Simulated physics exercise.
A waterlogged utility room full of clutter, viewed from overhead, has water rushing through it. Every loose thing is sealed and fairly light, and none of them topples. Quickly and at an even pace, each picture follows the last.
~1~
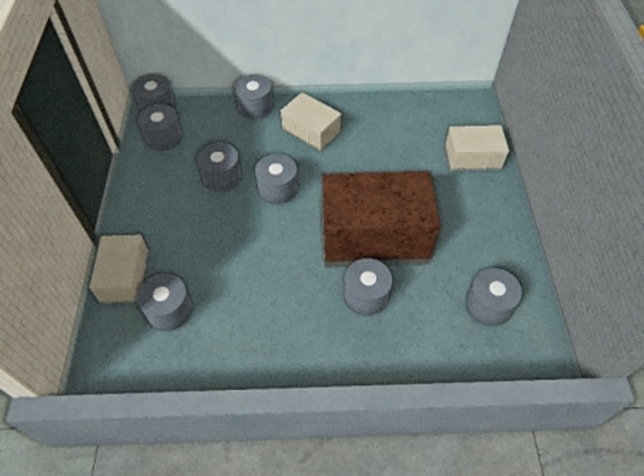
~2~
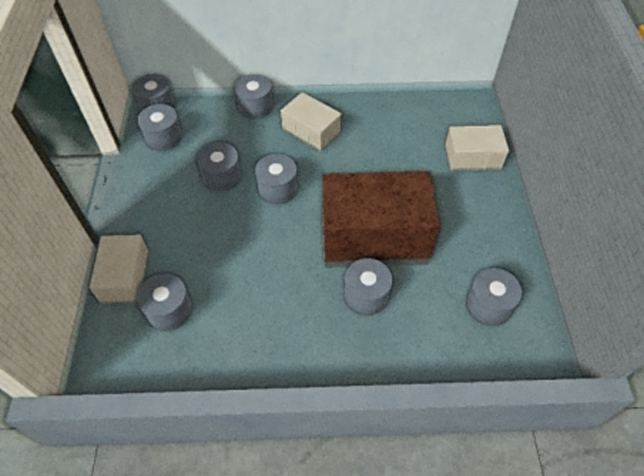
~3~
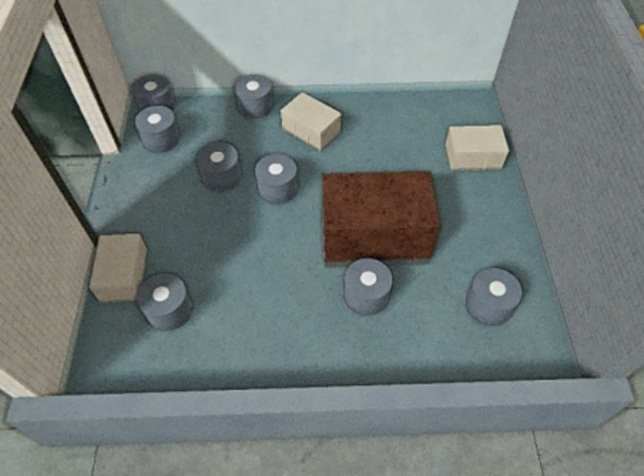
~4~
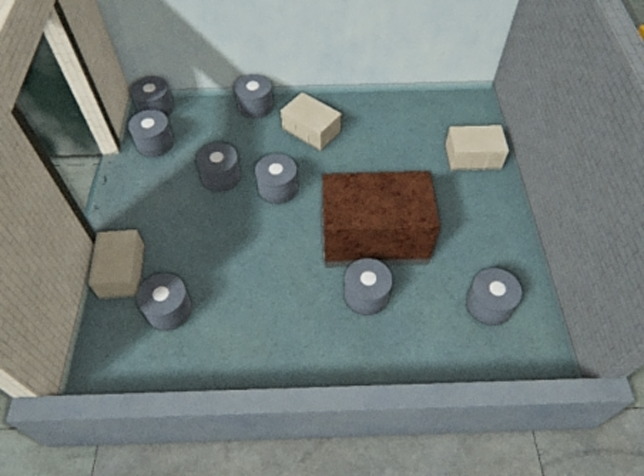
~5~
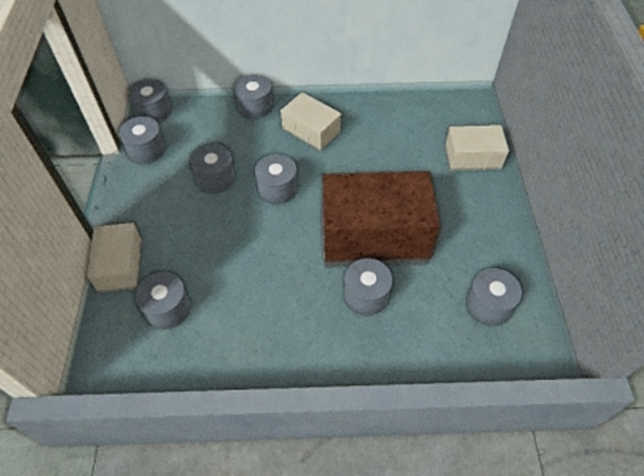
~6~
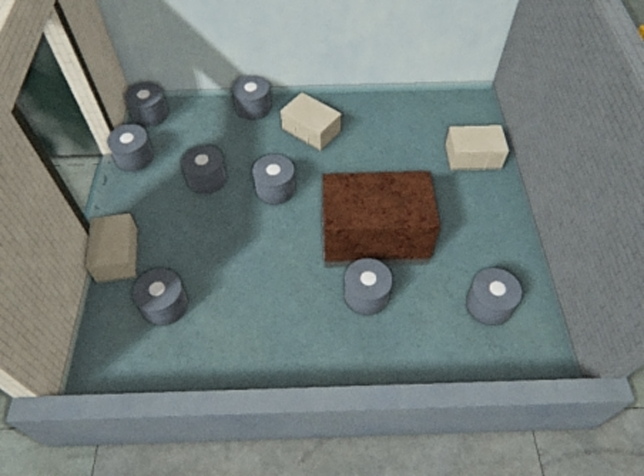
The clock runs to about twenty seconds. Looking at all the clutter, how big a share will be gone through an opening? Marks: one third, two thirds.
The portion will probably reach two thirds or more.
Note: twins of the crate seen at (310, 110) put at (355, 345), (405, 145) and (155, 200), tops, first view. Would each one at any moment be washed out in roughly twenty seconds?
In order: Never exits; never exits; exits.
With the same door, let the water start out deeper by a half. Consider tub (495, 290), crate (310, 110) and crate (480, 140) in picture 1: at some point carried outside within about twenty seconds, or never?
Object by object the verdict is never escapes, leaves, never escapes.
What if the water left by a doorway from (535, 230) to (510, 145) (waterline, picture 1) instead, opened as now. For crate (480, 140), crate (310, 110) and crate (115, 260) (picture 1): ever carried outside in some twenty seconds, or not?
One by one, that's lost, lost, not lost.
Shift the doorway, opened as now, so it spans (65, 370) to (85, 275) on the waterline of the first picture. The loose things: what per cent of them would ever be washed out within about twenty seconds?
50 per cent.
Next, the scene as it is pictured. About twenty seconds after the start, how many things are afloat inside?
3 in all.
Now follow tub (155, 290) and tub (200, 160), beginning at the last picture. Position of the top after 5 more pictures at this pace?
They should be roughly at (140, 268) and (156, 157).
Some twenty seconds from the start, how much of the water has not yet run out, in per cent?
Estimate: Roughly 54 %.
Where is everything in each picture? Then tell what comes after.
In the first picture, a tub at (157, 117) floats; a crate at (116, 261), afloat; 0 of 11 have shifted.
In the second picture, a tub at (157, 117), afloat; a crate at (116, 261), afloat; 0 of 11 have shifted.
In the third picture, a tub at (155, 119), afloat, close to its start; a crate at (115, 260) floats; 0 of 11 have shifted.
In the fourth picture, a tub at (148, 123), afloat, close to its start; a crate at (113, 256) floats, close to its start; 2 of 11 have shifted.
In the fifth picture, a tub at (139, 130) floats, close to its start; a crate at (111, 249) floats, close to its start; 4 of 11 have shifted.
In the sixth picture, a tub at (127, 138), afloat, a stride from its start; a crate at (109, 240) floats, close to its start; 5 of 11 have shifted.
A moment on, 2 of 11 are out; 9 afloat.
Next, 5 of 11 are out; 6 afloat.
Later, 8 of 11 are out; 3 afloat.
In the end, 8 of 11 are out; 3 afloat.
